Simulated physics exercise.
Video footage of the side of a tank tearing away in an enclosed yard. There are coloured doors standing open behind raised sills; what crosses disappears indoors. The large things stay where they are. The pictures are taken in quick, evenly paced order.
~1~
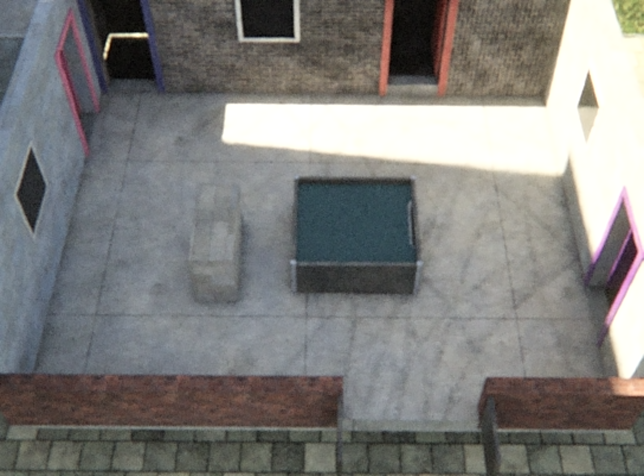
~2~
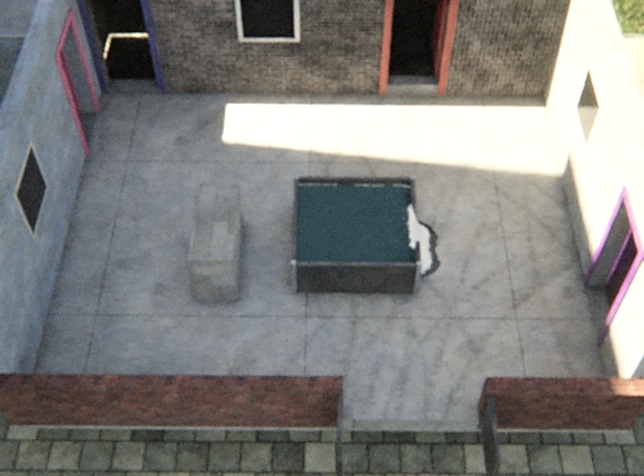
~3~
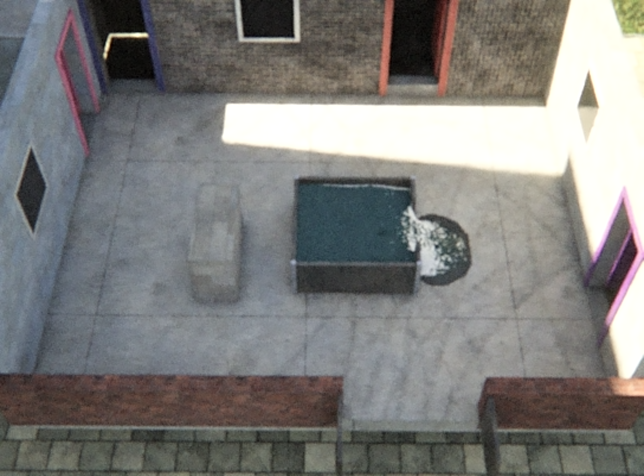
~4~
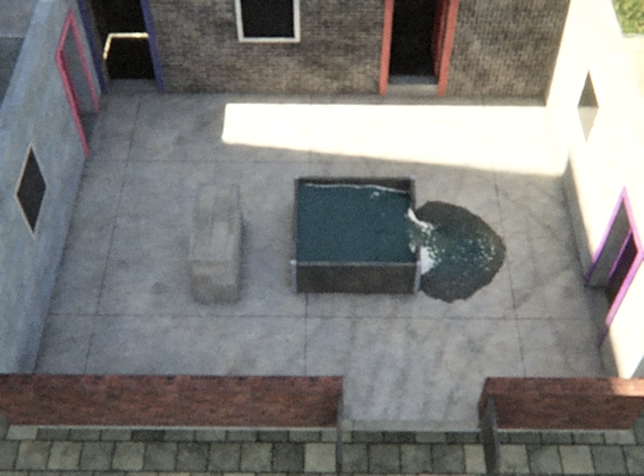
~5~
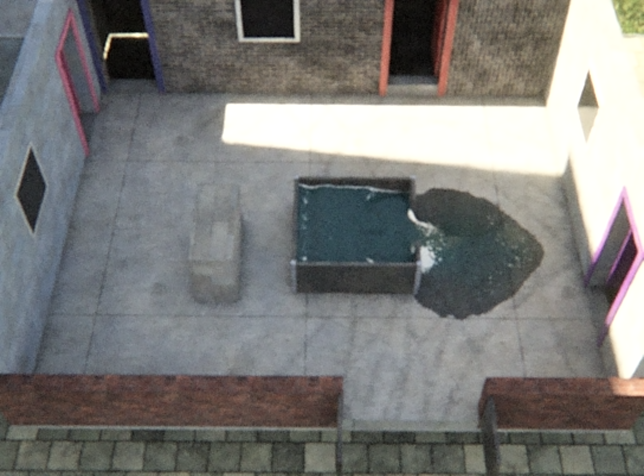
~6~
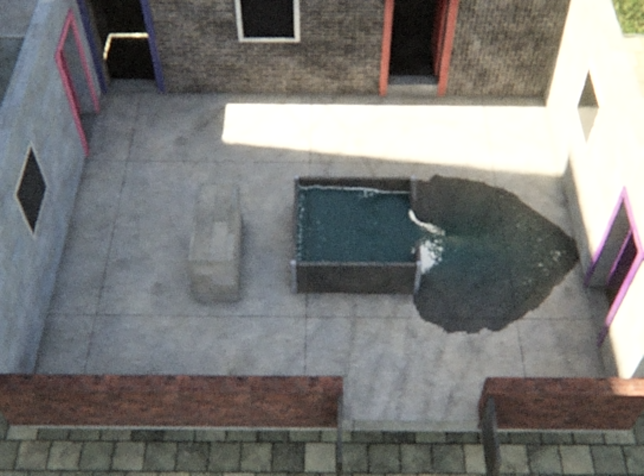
Water pouring from the right side of an open tank in a walled yard, spreading rightward across the pale paving in a widening dark pool.
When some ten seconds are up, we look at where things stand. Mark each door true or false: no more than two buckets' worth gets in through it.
Red door: True, blue door: True, purple door: False, pink door: True.
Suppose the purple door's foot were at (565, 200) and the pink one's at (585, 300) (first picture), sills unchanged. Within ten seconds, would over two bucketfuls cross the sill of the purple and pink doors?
Purple is flooded, pink is flooded.
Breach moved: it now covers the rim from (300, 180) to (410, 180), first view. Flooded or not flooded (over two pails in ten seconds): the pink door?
As I read it, the pink door overshoots.
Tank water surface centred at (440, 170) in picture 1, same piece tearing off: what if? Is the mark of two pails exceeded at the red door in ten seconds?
Red falls short.
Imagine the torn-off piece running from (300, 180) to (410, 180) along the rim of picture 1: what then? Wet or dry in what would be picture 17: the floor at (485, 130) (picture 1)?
At that place: Awash.
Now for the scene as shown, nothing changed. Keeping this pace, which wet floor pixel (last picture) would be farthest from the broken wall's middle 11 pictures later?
About (542, 98).
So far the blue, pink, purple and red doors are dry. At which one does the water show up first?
Looks like the one in purple.
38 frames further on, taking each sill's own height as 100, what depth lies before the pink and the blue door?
Some 0 percent, then some 0 percent.
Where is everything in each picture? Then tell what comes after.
In the first frame, still water in the open tank at (355, 223).
In the second frame, the front is at (427, 271), out from the gap at (412, 239).
In the third frame, water pours out at (411, 240) and has run to (466, 259).
In the fourth frame, water pours out at (411, 241) and has run to (498, 259).
In the fifth frame, the front is at (537, 253), out from the gap at (411, 240).
In the sixth frame, the front is at (573, 257), out from the gap at (411, 240).
A moment on, water covers 20 % of the floor; the red door not reached, the blue door not reached, the purple door under two buckets in, the pink door not reached.
Next, water covers 20 % of the floor; the red door not reached, the blue door not reached, the purple door over two buckets in, the pink door not reached.
Then, water covers 30 % of the floor; the red door wet at the sill, nothing in, the blue door not reached, the purple door far over two buckets in, the pink door not reached.
Later, water covers 60 % of the floor; the red door wet at the sill, nothing in, the blue door not reached, the purple door far over two buckets in, the pink door not reached.
In the end, water covers 85 % of the floor; the red door wet at the sill, nothing in, the blue door wet at the sill, nothing in, the purple door far over two buckets in, the pink door wet at the sill, nothing in.
